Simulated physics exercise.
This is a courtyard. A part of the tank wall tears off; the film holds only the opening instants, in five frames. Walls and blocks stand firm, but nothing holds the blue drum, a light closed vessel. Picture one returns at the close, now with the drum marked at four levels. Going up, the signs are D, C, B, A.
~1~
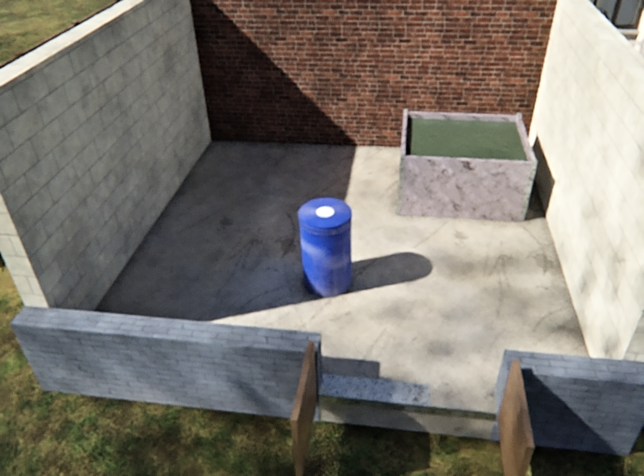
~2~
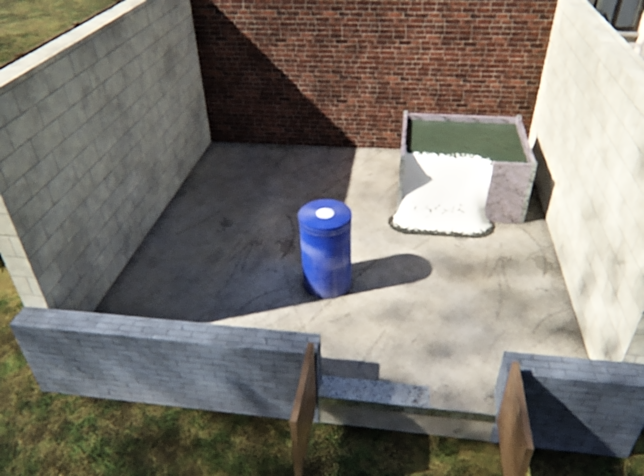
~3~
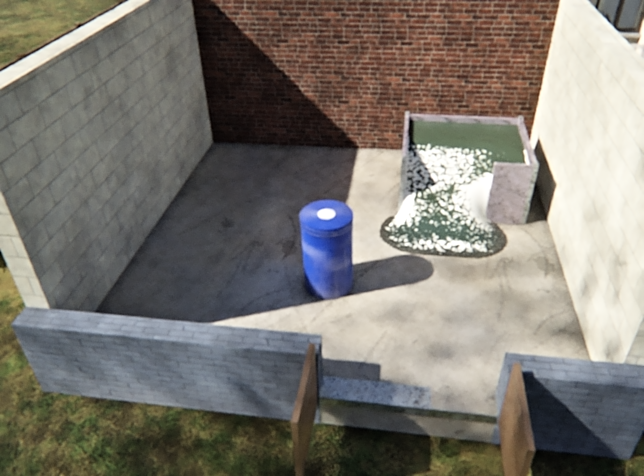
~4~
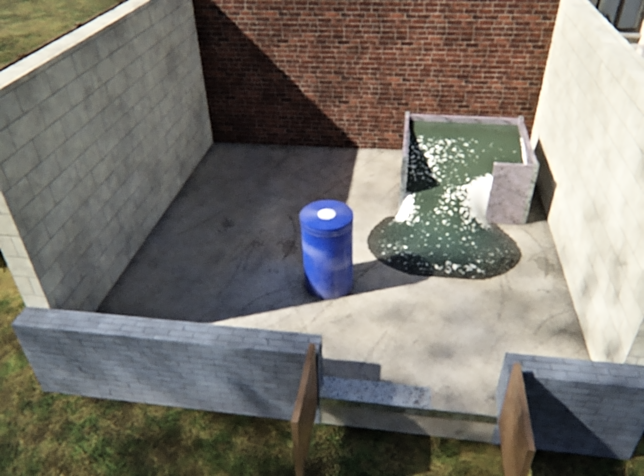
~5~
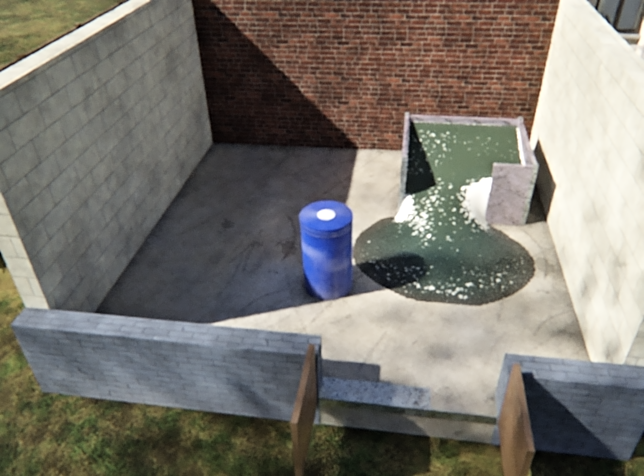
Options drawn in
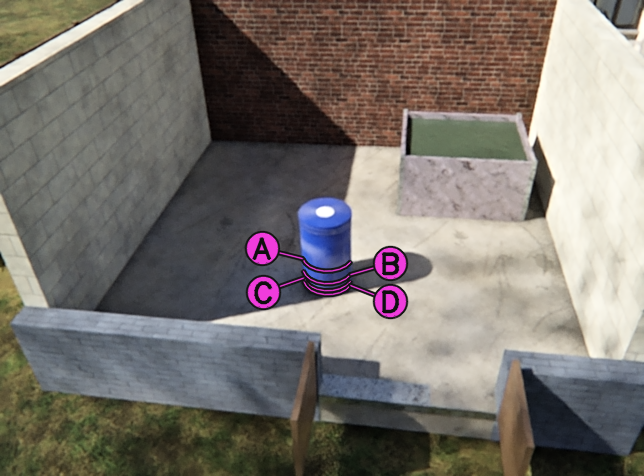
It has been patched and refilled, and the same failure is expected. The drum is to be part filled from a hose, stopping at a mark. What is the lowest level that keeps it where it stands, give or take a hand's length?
I would pick mark A.
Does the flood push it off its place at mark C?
Yes.
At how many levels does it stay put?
One.
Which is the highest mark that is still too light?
It is B.
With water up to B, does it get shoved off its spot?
Yes, it does.
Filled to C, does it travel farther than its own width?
Yes, it does.
In magenta, A at (324, 271); B at (324, 283); C at (324, 290); D at (324, 294); from the bottom up D, C, B, A.
Choosing A, it does not move.
Choosing B, it is pushed about its own width away.
Choosing C, it is pushed about 3 times its own width away.
Choosing D, it is pushed about 4 times its own width away.
